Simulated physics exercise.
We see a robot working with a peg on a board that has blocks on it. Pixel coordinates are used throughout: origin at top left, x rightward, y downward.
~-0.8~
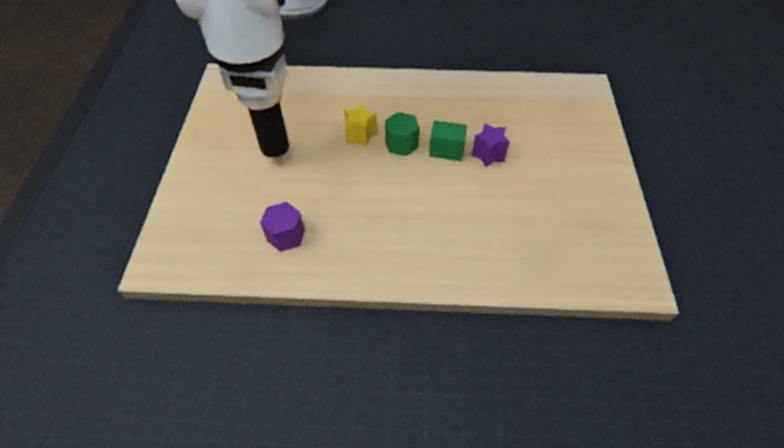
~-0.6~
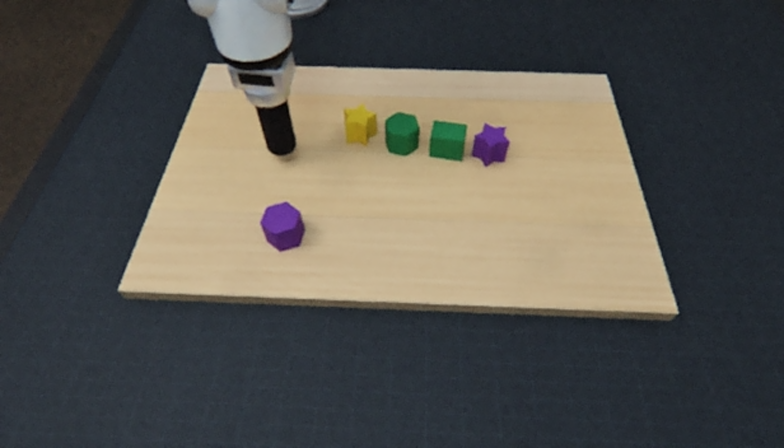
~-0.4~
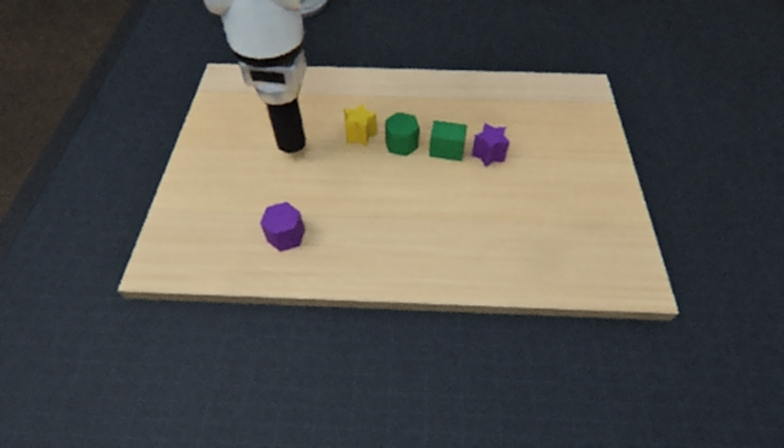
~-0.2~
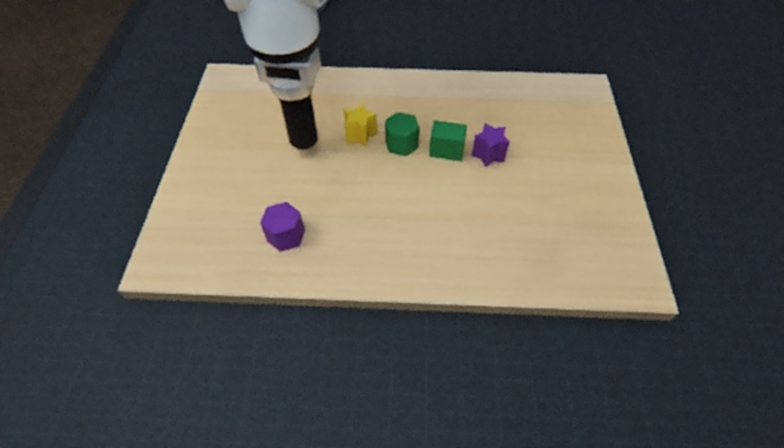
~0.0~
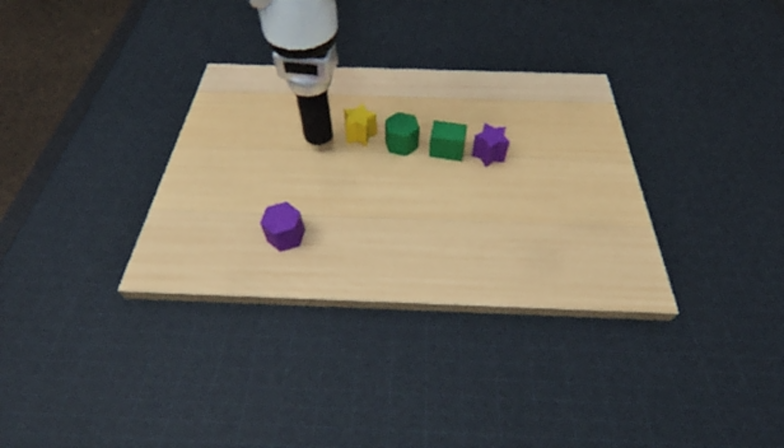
A white robot arm with a black peg starts at the upper left of a wooden board and slides steadily right, edging slightly upward. It closes in on the yellow star block at the left of a row with a green hexagon, green rectangle and purple star, while all the blocks, including a separate purple one below, stay still.
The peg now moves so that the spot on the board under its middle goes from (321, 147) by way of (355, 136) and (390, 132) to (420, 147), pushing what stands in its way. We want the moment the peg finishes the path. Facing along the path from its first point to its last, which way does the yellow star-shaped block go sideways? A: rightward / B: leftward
B: Leftward.
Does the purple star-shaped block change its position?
The answer is yes.
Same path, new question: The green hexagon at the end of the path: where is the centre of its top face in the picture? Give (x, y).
I'd expect the centre of its top face to be at (453, 130).
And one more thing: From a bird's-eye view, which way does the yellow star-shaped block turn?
Viewed from above: Anti-clockwise.
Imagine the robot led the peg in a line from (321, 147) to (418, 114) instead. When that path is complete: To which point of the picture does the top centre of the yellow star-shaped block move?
Final place: (443, 88).
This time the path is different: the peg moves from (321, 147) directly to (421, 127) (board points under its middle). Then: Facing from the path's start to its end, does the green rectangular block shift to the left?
No, that is not what happens.
The first path, step by step. One third of the way, peg (355, 124); yellow star-shaped block (379, 110); green hexagon (406, 123).
Two thirds of the way, peg (391, 120); yellow star-shaped block (411, 100), turned 35° anticlockwise; green hexagon (426, 121), turned 60° clockwise; green rectangular block (458, 133), turned 15° clockwise.
At the end, peg (421, 135); yellow star-shaped block (416, 101), turned 60° anticlockwise; green hexagon (453, 130), turned 35° clockwise; green rectangular block (485, 141), turned 15° clockwise; purple star-shaped block (517, 139), turned 30° anticlockwise.
